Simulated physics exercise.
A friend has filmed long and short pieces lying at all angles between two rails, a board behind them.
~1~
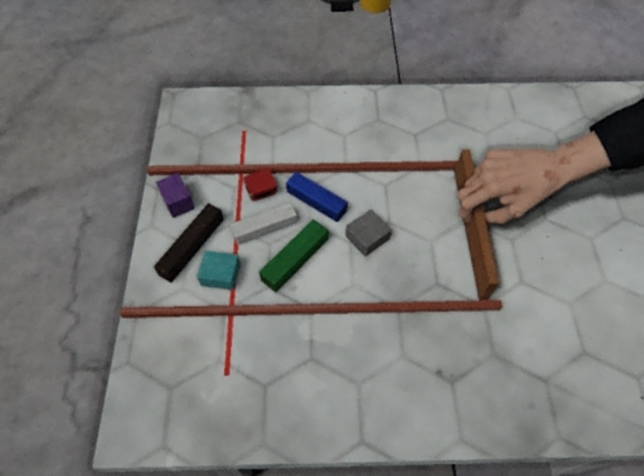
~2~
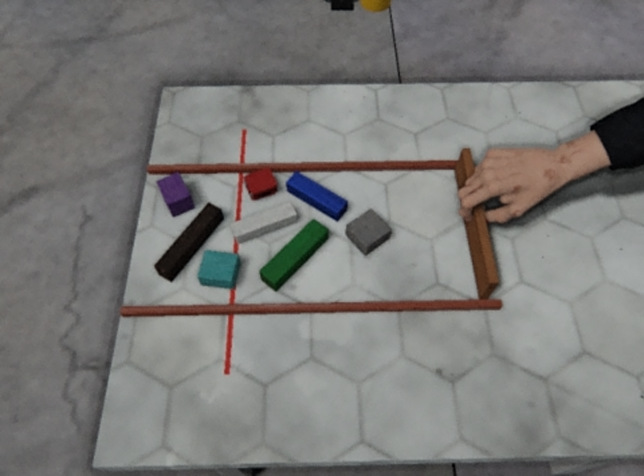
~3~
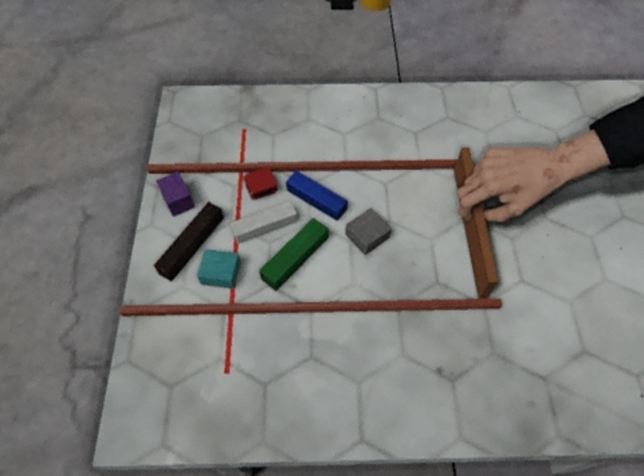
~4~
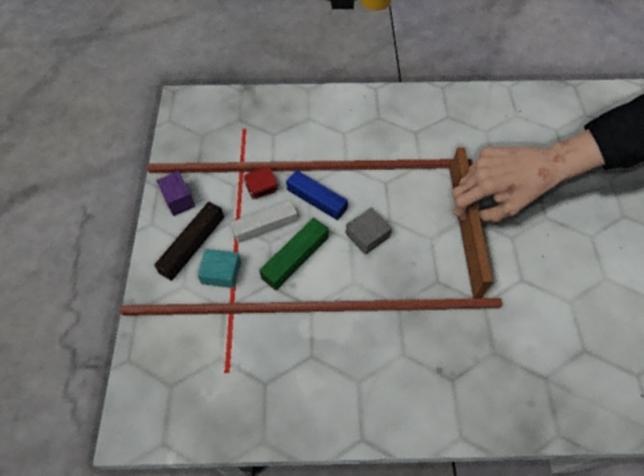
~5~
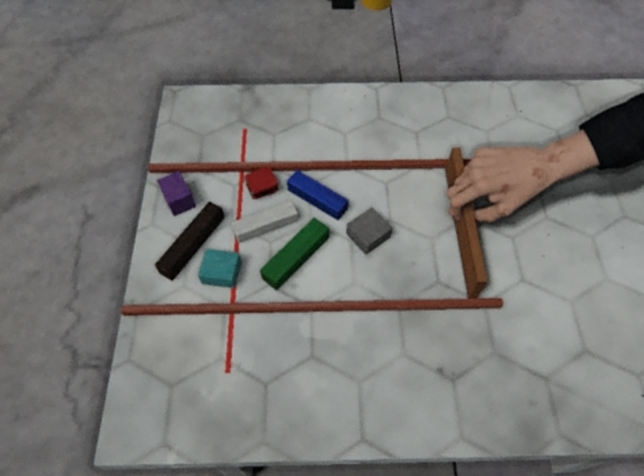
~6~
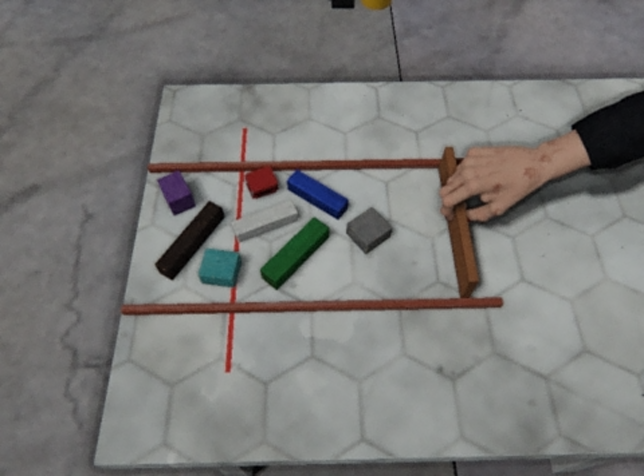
A hand held a wooden board upright across two rails, then slid it slightly left, while the colourful blocks and sticks scattered between the rails around a red line stayed still.
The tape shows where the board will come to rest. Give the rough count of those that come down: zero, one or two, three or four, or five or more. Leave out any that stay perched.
Here the number that fall off is zero.
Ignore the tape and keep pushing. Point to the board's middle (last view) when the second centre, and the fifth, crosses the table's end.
Near (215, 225) and (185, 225).
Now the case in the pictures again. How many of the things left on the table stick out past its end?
That would be 1.
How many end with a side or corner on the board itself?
It touches 3.
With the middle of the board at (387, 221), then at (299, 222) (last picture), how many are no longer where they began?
First 1, then 5.
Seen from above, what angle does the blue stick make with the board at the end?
Near 45 degrees.
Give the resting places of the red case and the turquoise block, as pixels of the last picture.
First (186, 198), then (179, 284).
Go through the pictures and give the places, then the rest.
In the first picture, purple block (176, 196); black bar (190, 242); turquoise block (219, 270); board (474, 222); tape (237, 236).
In the second picture, black bar (191, 241); green stick (295, 254).
In the third picture, turquoise block (219, 269); board (474, 220).
In the fourth picture, purple block (176, 194); white bar (265, 222).
In the fifth picture, black bar (191, 240); blue stick (317, 195).
In the sixth picture, purple block (177, 193); black bar (191, 240); turquoise block (220, 268); board (457, 219); tape (238, 234).
Soon after, none off yet; purple block at rest near (177, 193); black bar at rest near (191, 240); turquoise block at rest near (220, 268).
In the end, the number that fall off is zero.
